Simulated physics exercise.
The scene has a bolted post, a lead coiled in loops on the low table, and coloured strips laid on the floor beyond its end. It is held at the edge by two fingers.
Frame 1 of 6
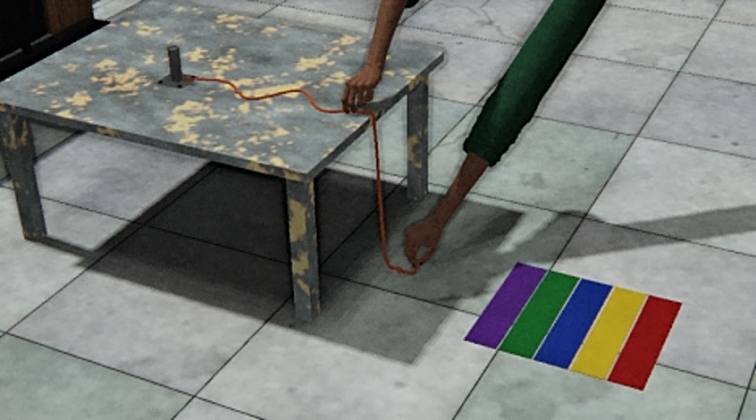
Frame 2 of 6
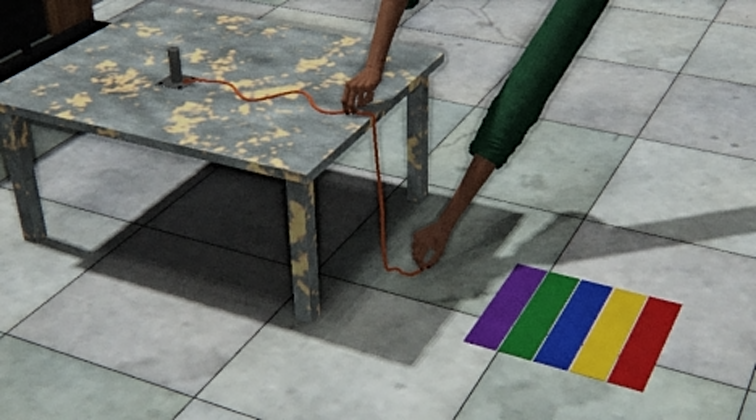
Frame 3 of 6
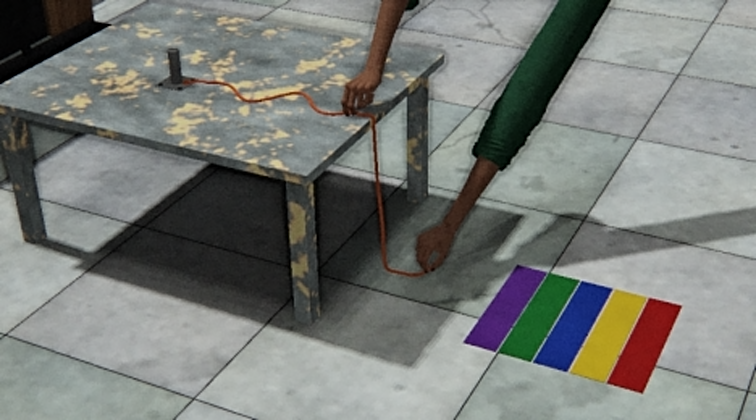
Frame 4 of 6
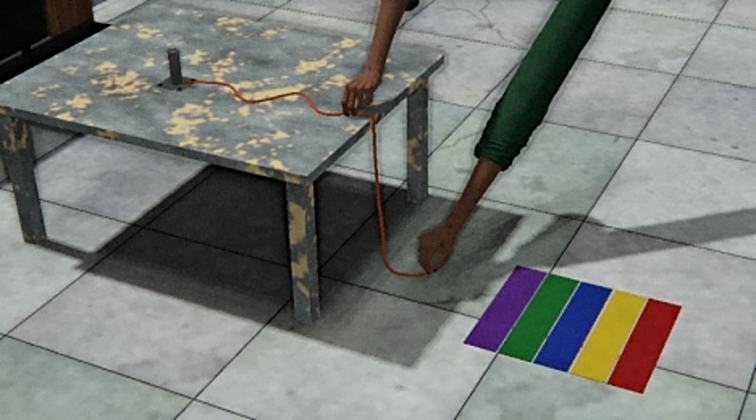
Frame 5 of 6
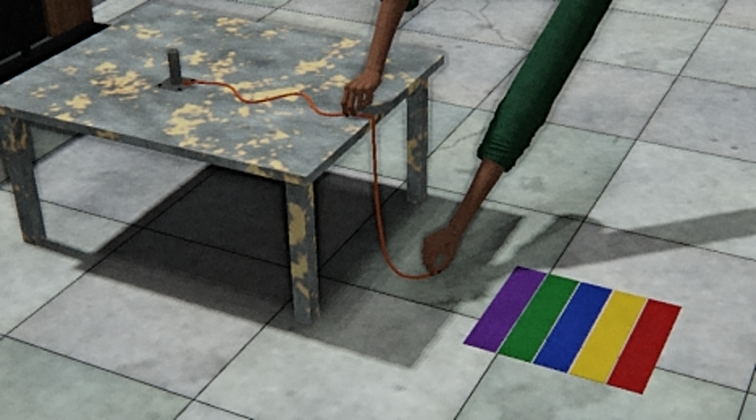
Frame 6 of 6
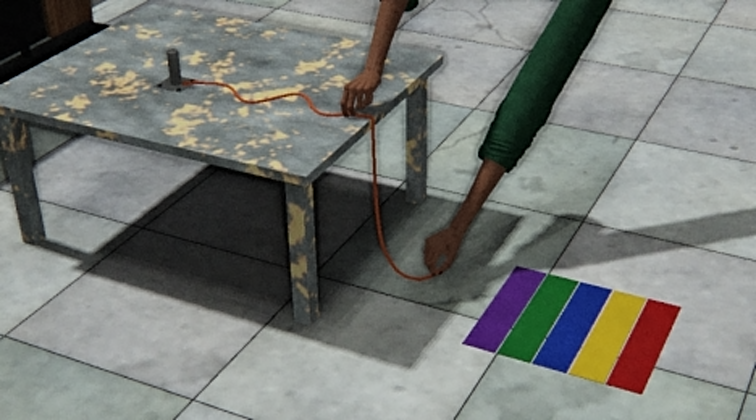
An orange-red lead runs from a small dark post across a low, worn grey table with yellowish patches, seen from above at an angle on a pale tiled floor. One hand holds it at the table's right edge, while a green-sleeved arm reaches down to its hanging end, left of purple, green, blue, yellow and red strips. The lower hand shifts slightly rightward with the end, the other hand and view staying still.
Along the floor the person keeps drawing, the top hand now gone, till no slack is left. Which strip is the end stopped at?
Stopped at blue.
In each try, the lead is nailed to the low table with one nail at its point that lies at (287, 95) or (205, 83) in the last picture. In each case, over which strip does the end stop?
Try 1: Green; try 2: Blue.
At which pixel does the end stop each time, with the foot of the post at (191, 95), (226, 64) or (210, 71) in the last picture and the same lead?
You'd get roughly (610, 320), (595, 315) and (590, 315), one for each try.
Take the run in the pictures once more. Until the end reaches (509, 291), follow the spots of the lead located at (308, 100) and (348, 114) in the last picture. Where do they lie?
The two spots land somewhere near (331, 111) and (377, 139).
Soon after, end near (509, 291); over purple.
Then, end near (551, 302); over green.
At full stretch, end near (576, 309); over blue. The end stops over the blue strip.
